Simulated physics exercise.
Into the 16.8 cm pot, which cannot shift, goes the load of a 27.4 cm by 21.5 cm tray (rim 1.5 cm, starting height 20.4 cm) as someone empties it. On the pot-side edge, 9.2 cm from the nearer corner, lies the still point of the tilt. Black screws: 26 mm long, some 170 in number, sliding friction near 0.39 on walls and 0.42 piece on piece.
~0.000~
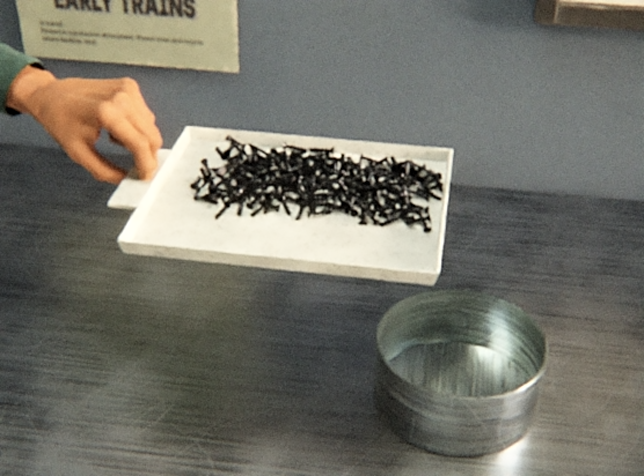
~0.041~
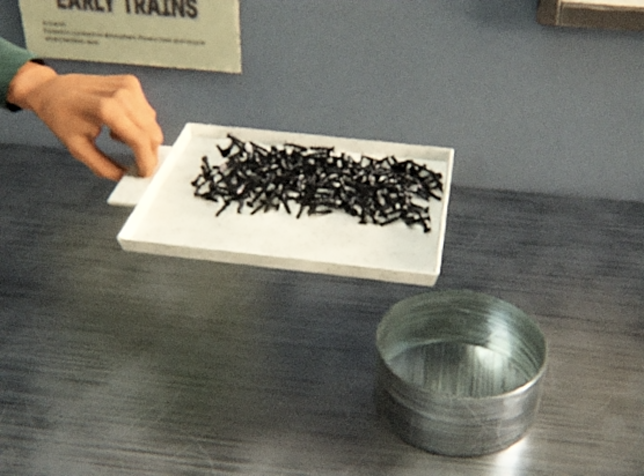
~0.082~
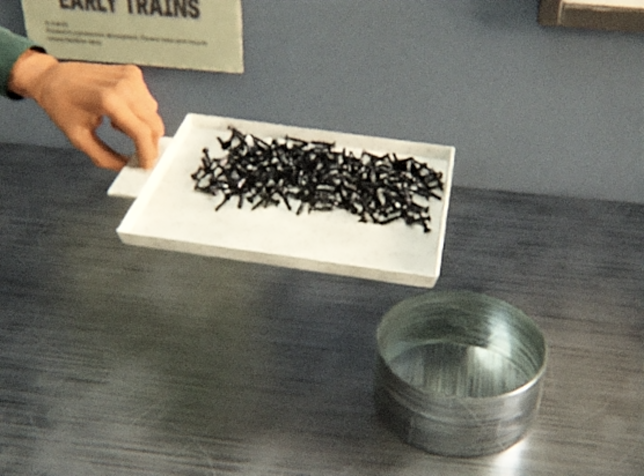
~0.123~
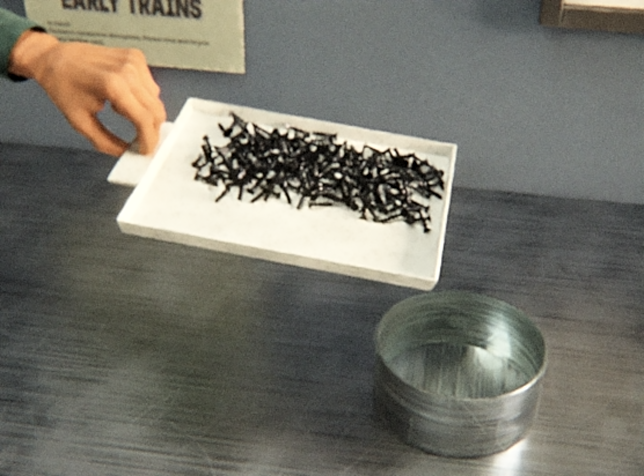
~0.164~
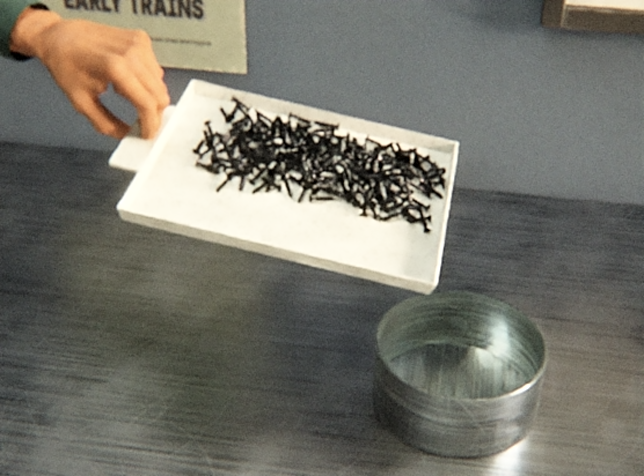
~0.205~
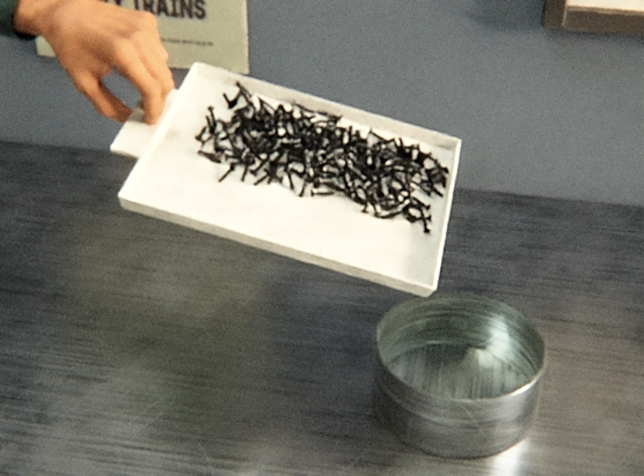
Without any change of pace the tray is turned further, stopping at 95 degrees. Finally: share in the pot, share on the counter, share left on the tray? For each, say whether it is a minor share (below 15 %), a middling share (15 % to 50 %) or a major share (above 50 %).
I expect this. Pot - a middling share. Counter - a major share. Tray - a minor share.
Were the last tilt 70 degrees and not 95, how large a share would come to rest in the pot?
It would land at about 35 percent.
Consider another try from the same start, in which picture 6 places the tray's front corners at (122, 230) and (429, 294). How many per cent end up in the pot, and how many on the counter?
Per cent by place - pot 20, counter 80.
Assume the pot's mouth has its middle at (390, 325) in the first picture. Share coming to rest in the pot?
Roughly 5 per cent.
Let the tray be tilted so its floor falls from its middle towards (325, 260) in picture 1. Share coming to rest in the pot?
The share comes to about 20 in a hundred.
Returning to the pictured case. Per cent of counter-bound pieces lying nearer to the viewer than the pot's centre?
Some 100 per cent.
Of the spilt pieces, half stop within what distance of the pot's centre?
About 16 centimetres.
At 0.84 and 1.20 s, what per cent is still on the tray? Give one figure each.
First 15, then 0.
After 0.59 s, tilt 54 degrees; the tray holds 100 %, the pot 0 %.
After 0.84 s, tilt 80 degrees; the tray holds 15 %, the pot 15 %.
Then, at 1.20 s, tilt 95 degrees; the tray holds 0 %, the pot 35 %.
By 2.4 s all is still; pot 35 %, counter 65 %, tray 0 %.
